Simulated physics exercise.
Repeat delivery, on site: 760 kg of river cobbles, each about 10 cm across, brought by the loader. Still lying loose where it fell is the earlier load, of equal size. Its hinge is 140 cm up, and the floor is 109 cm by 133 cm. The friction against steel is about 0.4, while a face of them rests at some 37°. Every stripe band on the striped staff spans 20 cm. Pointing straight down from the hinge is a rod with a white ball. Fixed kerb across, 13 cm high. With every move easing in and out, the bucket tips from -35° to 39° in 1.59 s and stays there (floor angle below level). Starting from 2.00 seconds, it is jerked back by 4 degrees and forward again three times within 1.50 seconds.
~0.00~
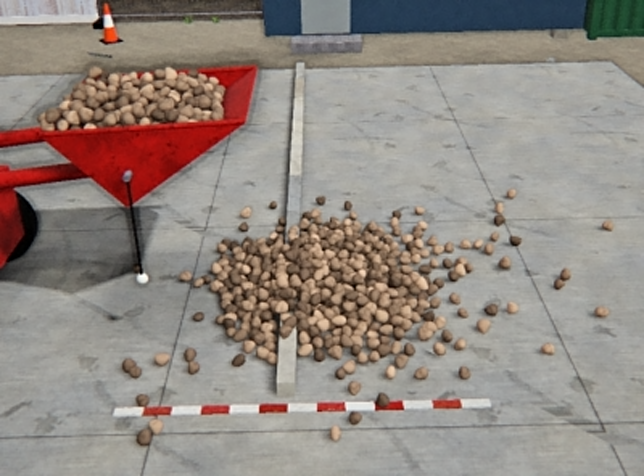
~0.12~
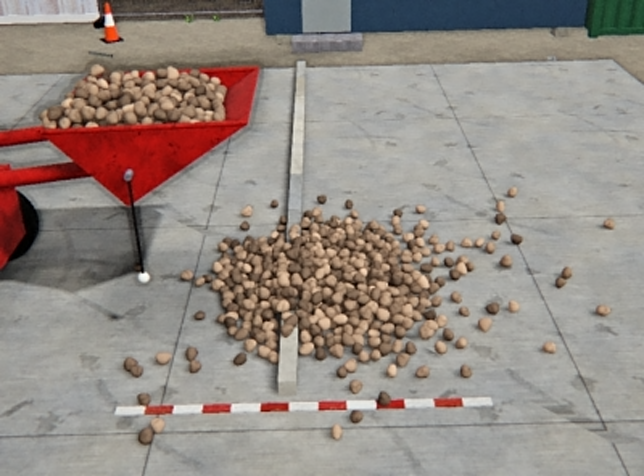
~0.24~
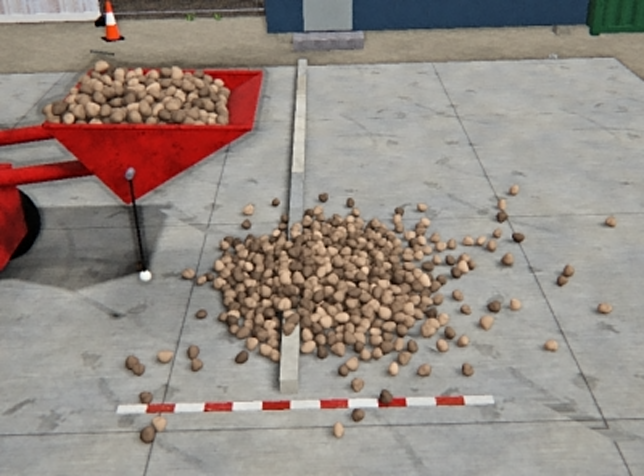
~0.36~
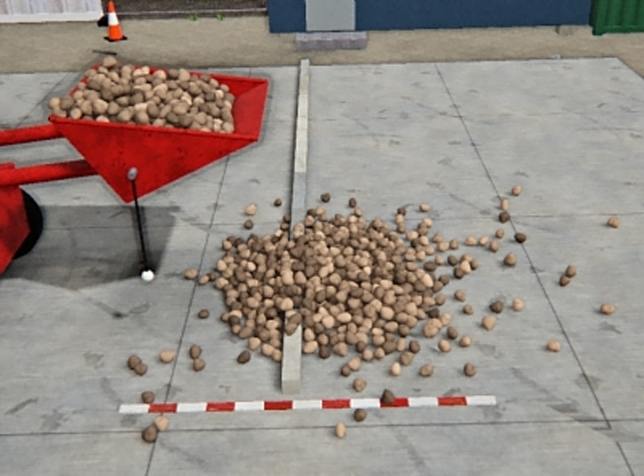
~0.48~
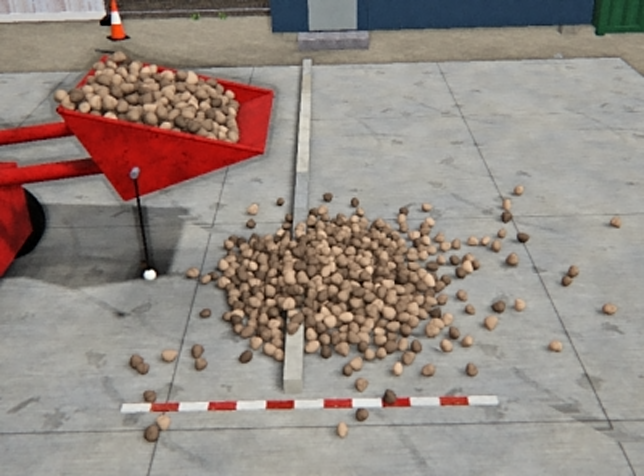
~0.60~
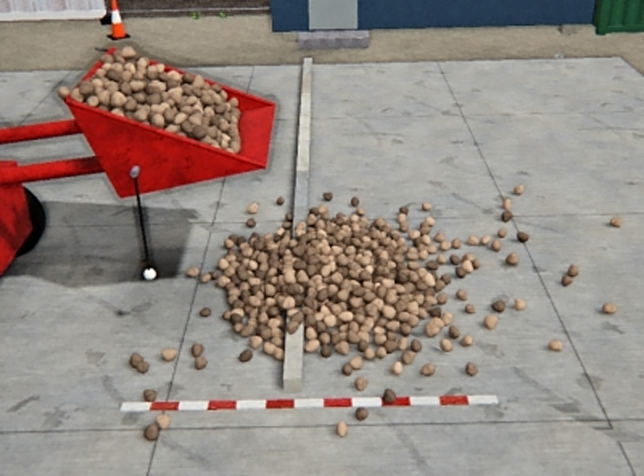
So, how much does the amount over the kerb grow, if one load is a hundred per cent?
It grows by around 40 per cent.
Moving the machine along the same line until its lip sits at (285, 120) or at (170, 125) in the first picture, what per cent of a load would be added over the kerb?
Near 80 in a hundred first, near 5 in a hundred second.
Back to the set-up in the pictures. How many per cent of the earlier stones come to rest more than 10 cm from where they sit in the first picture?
Close to 15 per cent.
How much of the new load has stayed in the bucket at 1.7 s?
Still inside: Some 40 %.
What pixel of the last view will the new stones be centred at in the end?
The middle ends up near (288, 266).
After 1.2 s the floor is at 27°; in per cent of one load, 98 in the bucket, 30 on this side of the kerb, 72 over the kerb; the foremost stones are at (550, 238).
After 1.7 s the floor is at 39°; in per cent of one load, 42 in the bucket, 80 on this side of the kerb, 79 over the kerb; the foremost stones are at (550, 238).
After 4.0 s the floor is at 39°; in per cent of one load, 0 in the bucket, 89 on this side of the kerb, 111 over the kerb; the foremost stones are at (550, 238).
After 6.8 s the floor is at 39°; in per cent of one load, 0 in the bucket, 89 on this side of the kerb, 111 over the kerb; the foremost stones are at (550, 238). Net gain over the kerb, 40.
